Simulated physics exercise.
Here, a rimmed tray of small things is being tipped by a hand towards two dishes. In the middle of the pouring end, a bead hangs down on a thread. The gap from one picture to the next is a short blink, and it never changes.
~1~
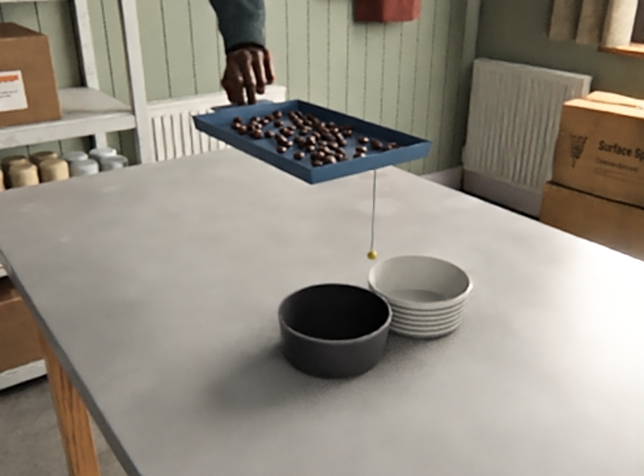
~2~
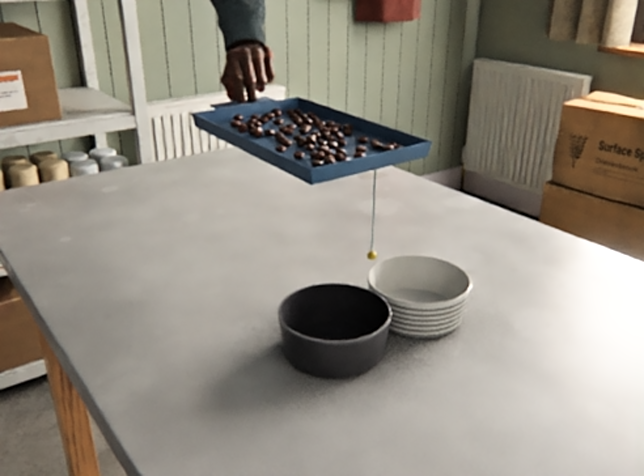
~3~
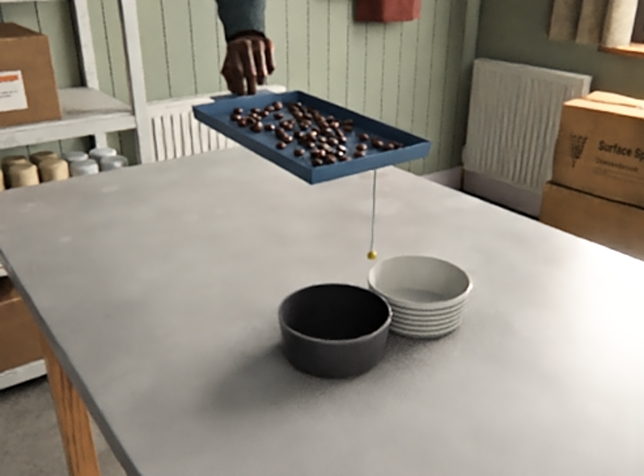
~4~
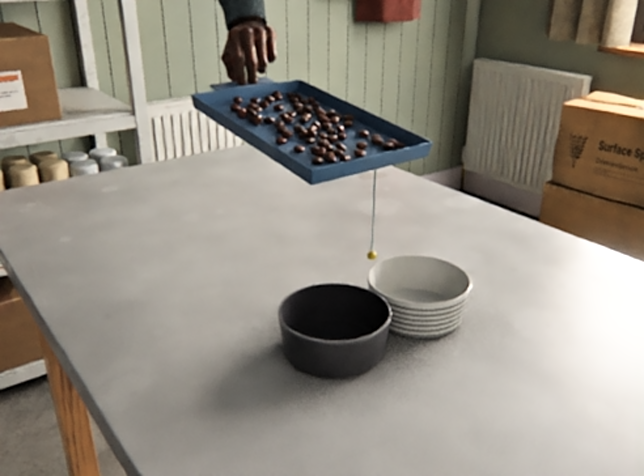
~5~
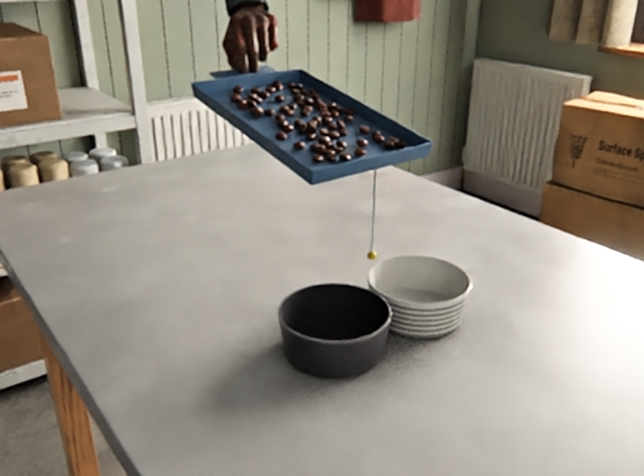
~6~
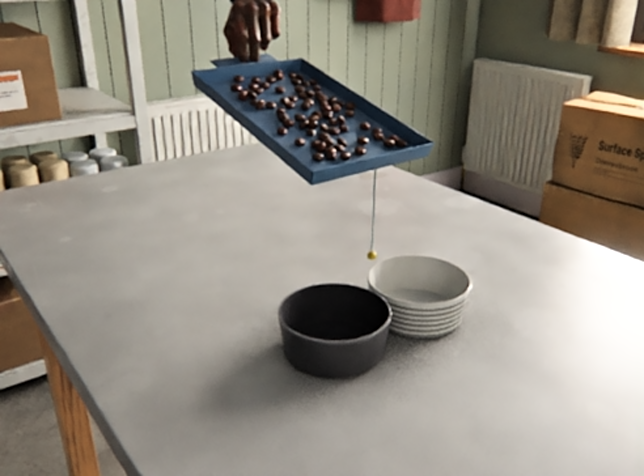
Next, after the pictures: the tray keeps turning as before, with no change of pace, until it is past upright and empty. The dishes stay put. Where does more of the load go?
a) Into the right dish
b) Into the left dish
Option a: Into the right dish.
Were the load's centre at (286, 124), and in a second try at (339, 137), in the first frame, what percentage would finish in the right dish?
You'd get near 70 percent first and near 70 percent next.
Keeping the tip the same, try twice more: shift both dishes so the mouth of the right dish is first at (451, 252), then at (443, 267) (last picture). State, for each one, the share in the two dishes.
Roughly 70% on the first try and 90% on the second.
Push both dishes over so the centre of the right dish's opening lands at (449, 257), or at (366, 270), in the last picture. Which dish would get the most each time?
Results - the dish on the left side first, the dish on the right side second.
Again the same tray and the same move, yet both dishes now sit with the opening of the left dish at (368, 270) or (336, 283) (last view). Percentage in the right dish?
About 0 per cent first, then about 30 per cent.
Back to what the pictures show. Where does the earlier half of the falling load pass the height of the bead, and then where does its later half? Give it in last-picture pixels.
The opening part goes through (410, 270); what follows goes through (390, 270).
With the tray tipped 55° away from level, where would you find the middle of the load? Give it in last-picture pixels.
Near the pixel (374, 139).
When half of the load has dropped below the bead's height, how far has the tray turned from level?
At roughly 105°.
Soon after the last picture, tray tipped steeply; all on the tray.
A little later, tray tipped right over; about two thirds on the tray; a small part in the left dish; a small part in the right dish; a stray few outside both; a small part in the air.
Later still, tray tipped past a quarter turn; about a third in the left dish; about two thirds in the right dish; a stray few outside both.
At rest, tray tipped past a quarter turn; about a third in the left dish; about two thirds in the right dish; a stray few outside both.
